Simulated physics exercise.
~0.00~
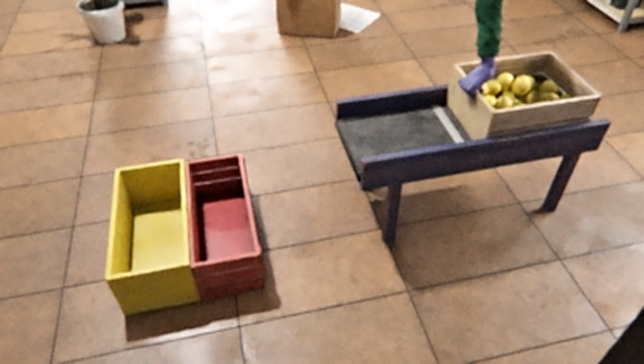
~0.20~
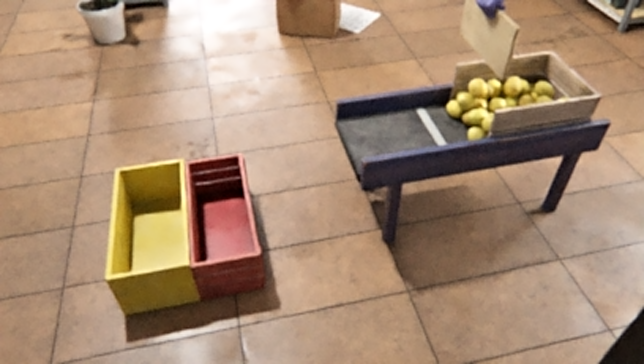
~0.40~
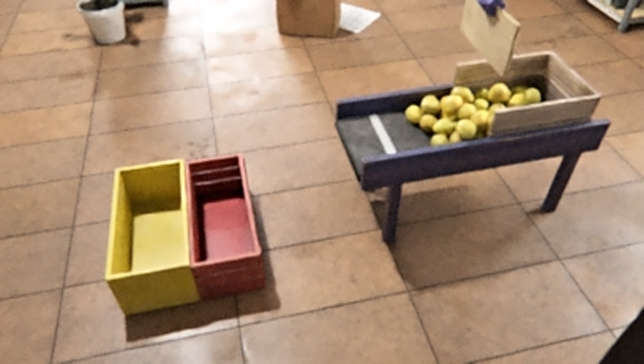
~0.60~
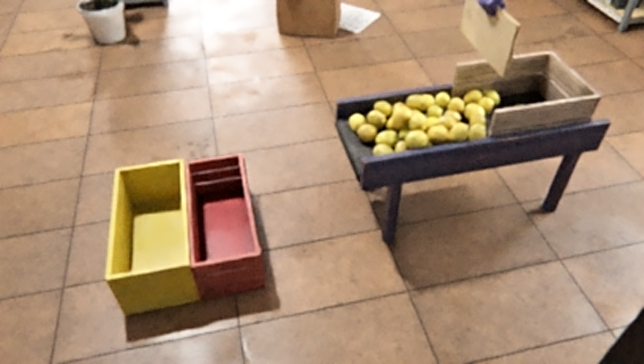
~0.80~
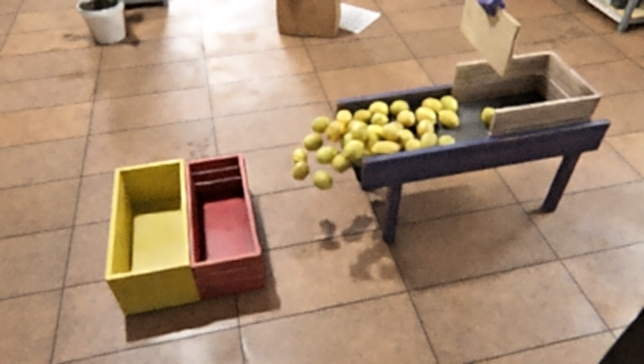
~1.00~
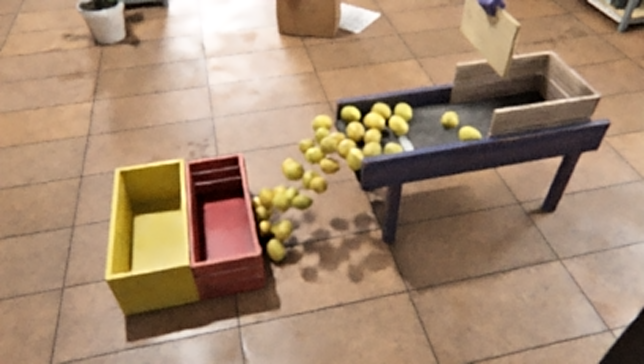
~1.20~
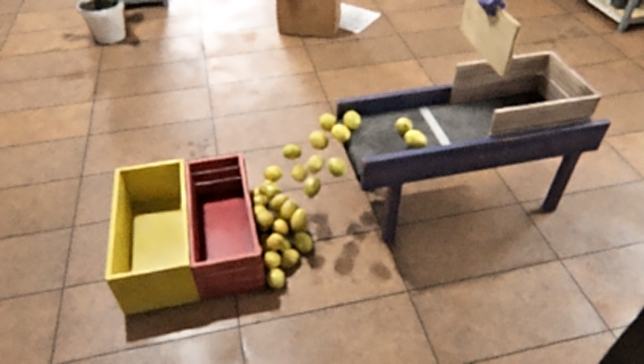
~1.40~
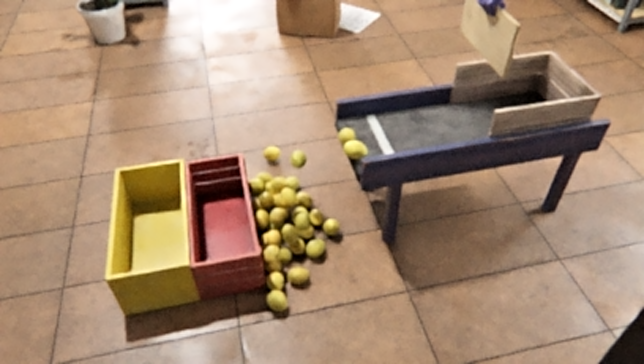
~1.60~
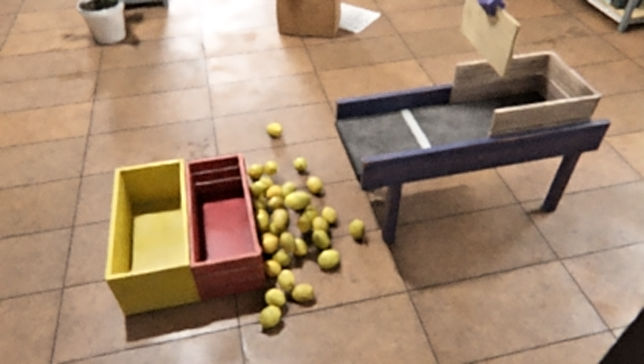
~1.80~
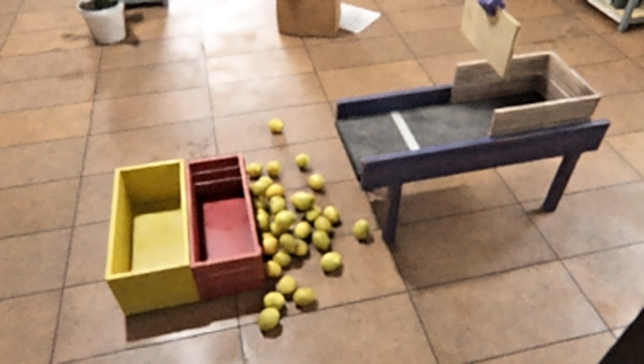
The clip shows a gate being lifted from a wooden pen on a raised belt, letting yellow fruit-like pieces ride left and drop off the end. They land on the tiled floor short of the red tub and settle in a scattered heap, leaving it and the yellow tote empty.
